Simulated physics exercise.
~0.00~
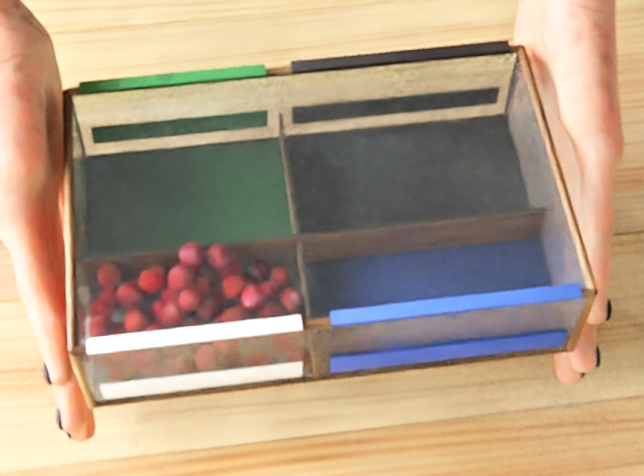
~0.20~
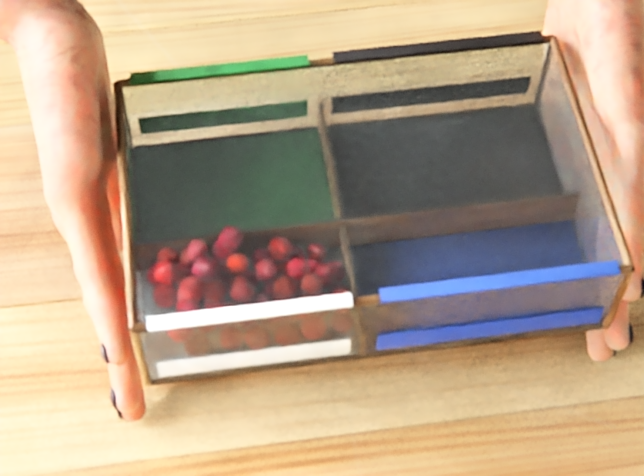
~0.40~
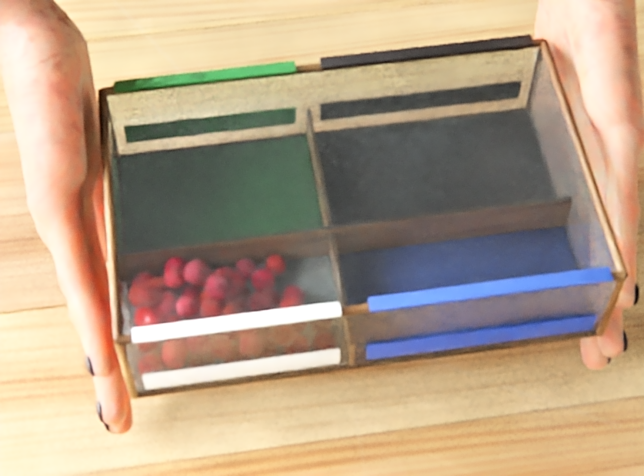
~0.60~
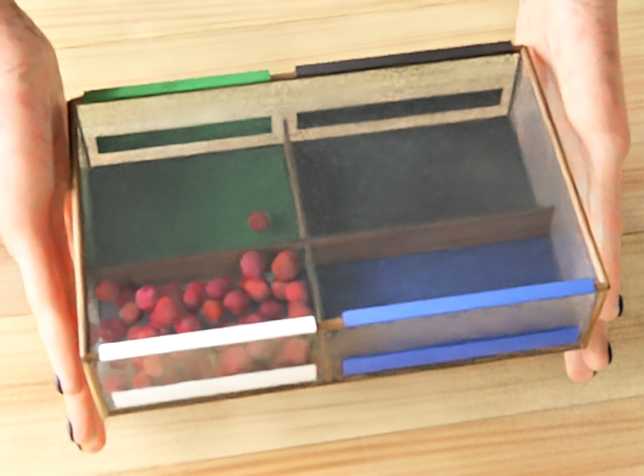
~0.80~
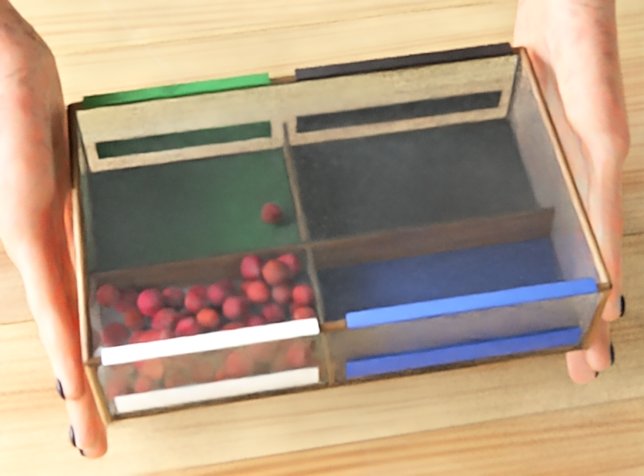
Two hands shaking a lidded, divided box of red berries, most staying by the white strip, one ending beside the green.
